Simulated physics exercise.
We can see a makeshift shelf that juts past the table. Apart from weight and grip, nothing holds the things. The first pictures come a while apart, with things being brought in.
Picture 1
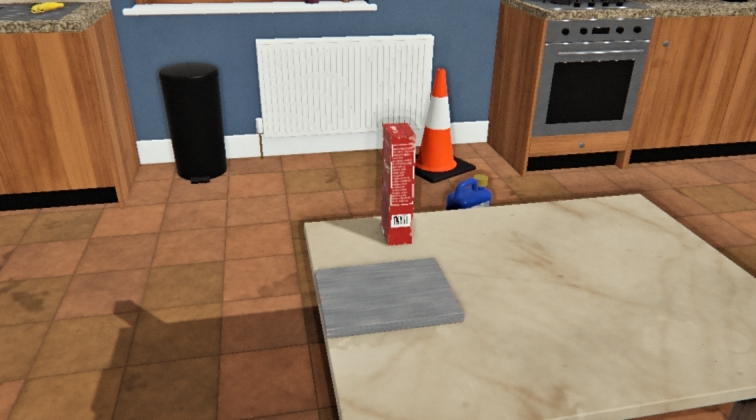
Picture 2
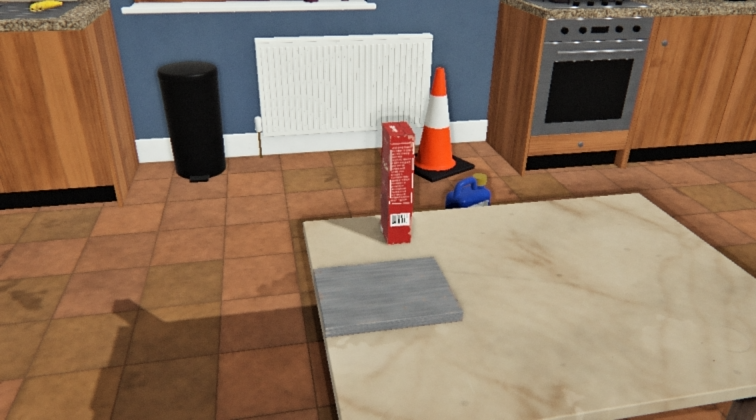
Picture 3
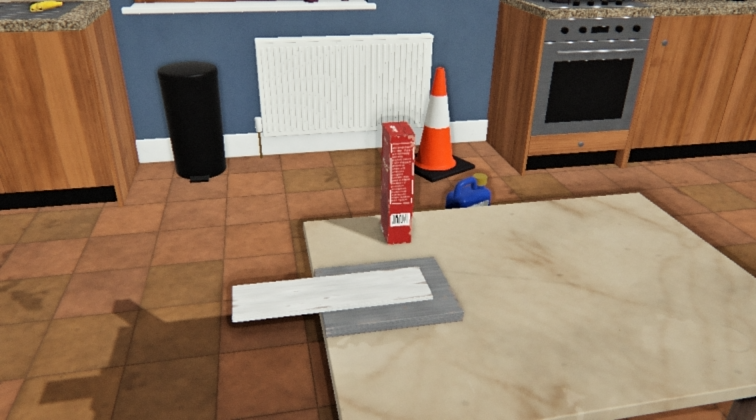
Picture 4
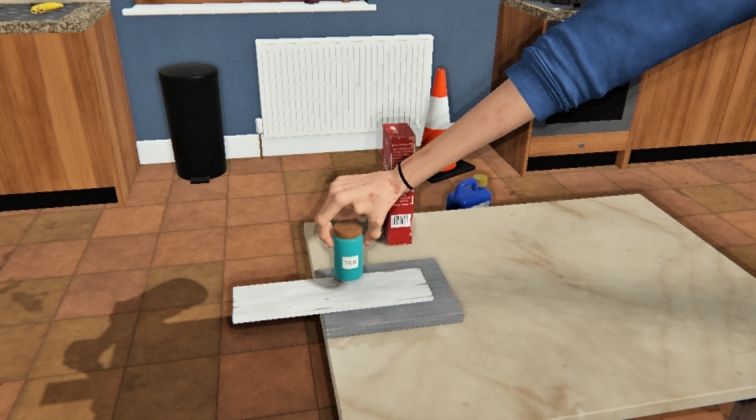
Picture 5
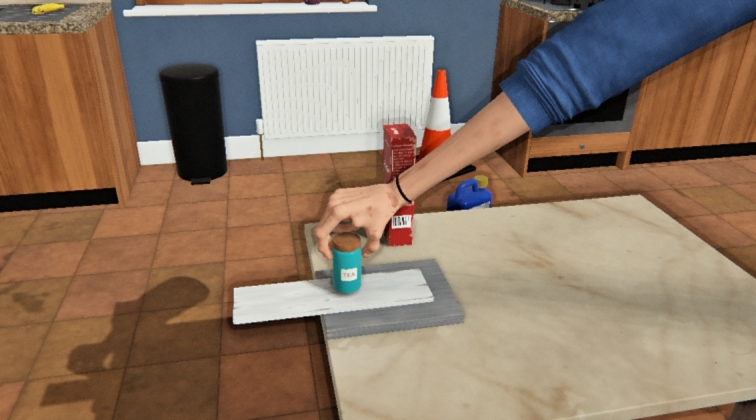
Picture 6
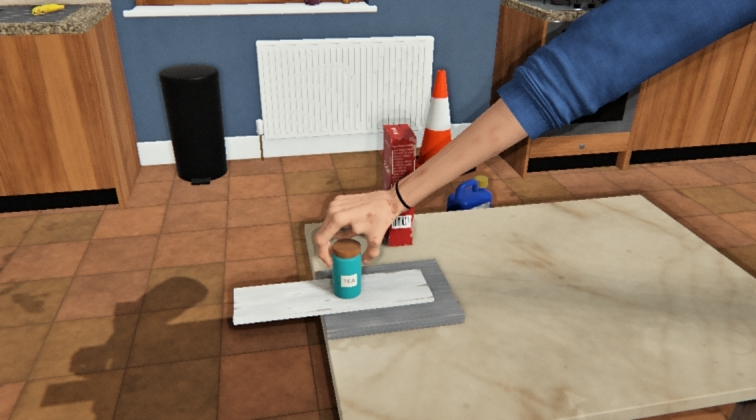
A white plank appears across a grey slab at the left edge of a pale table, near a red carton; then a hand reaches in from the right, lowers a turquoise shaker onto the plank and keeps holding it.
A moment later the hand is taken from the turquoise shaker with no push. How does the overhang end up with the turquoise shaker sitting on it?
My guess is it will remain steady.
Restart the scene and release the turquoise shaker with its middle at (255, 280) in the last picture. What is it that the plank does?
After that it tumbles.
Then, 0.70 s on from there, no change.
Then, 1.40 s on from there, turquoise shaker resting near (347, 269).
Then, 2.20 s on from there, things are still on the move.
In the end, all 4 unmoved. At the end, from the last picture's camera, turquoise shaker near (347, 269). The plank holds.
